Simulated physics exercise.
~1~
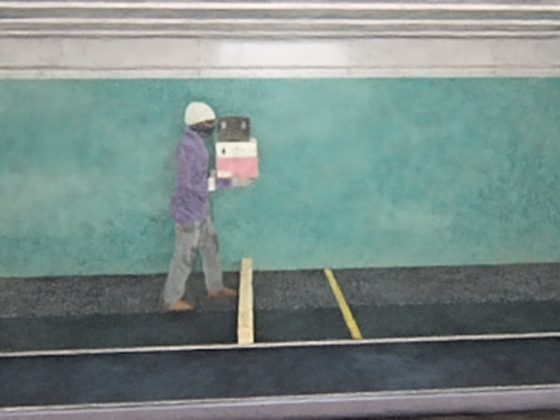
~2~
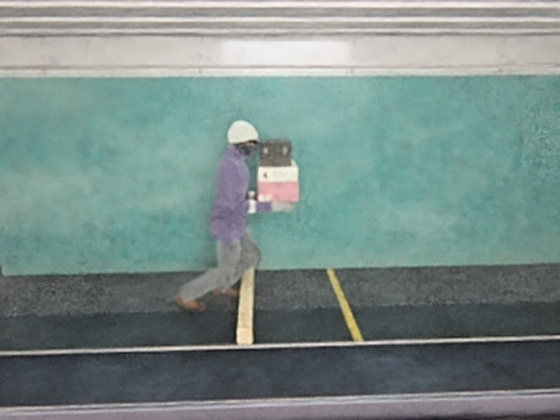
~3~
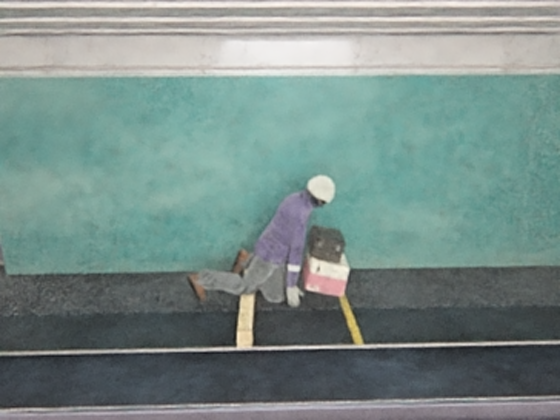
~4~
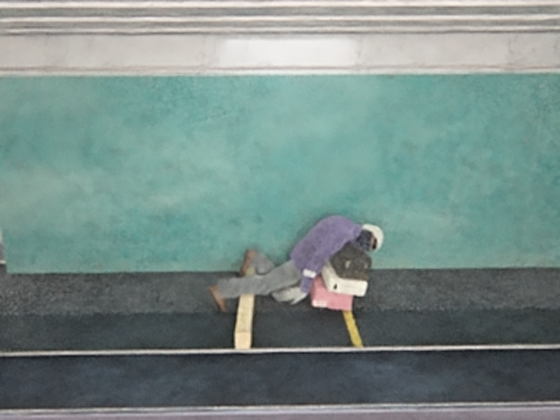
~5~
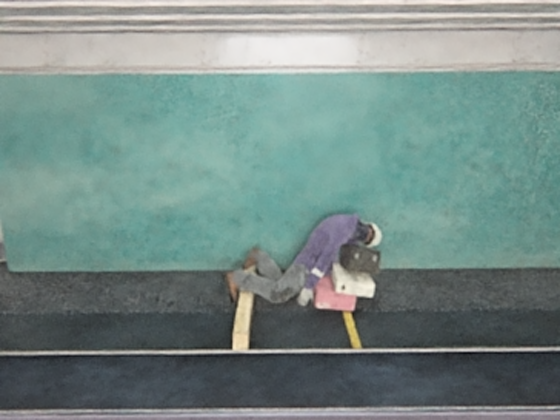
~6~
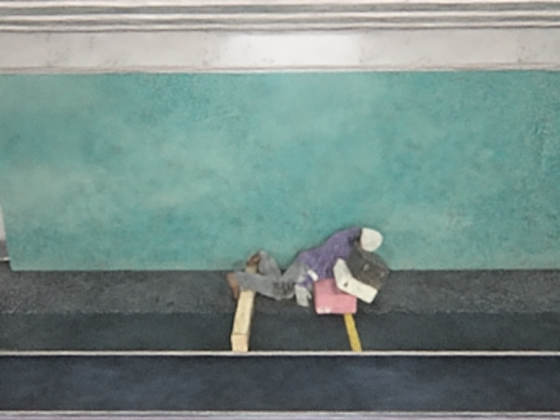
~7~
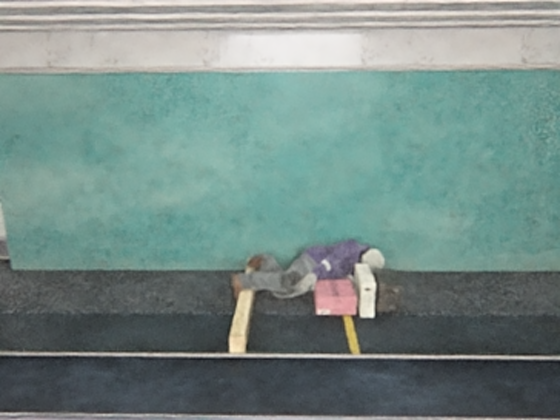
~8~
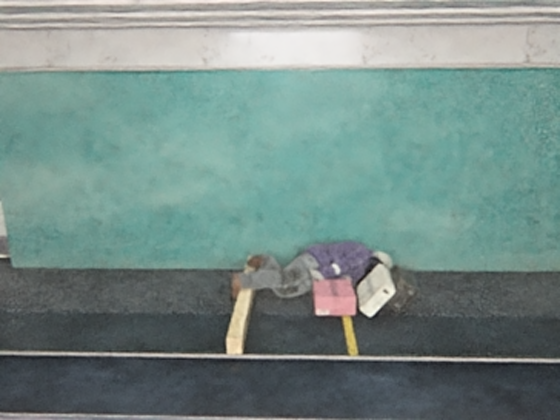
A person carrying three stacked boxes tripping over a low rail and falling forward, the upper two tumbling beyond a yellow line.
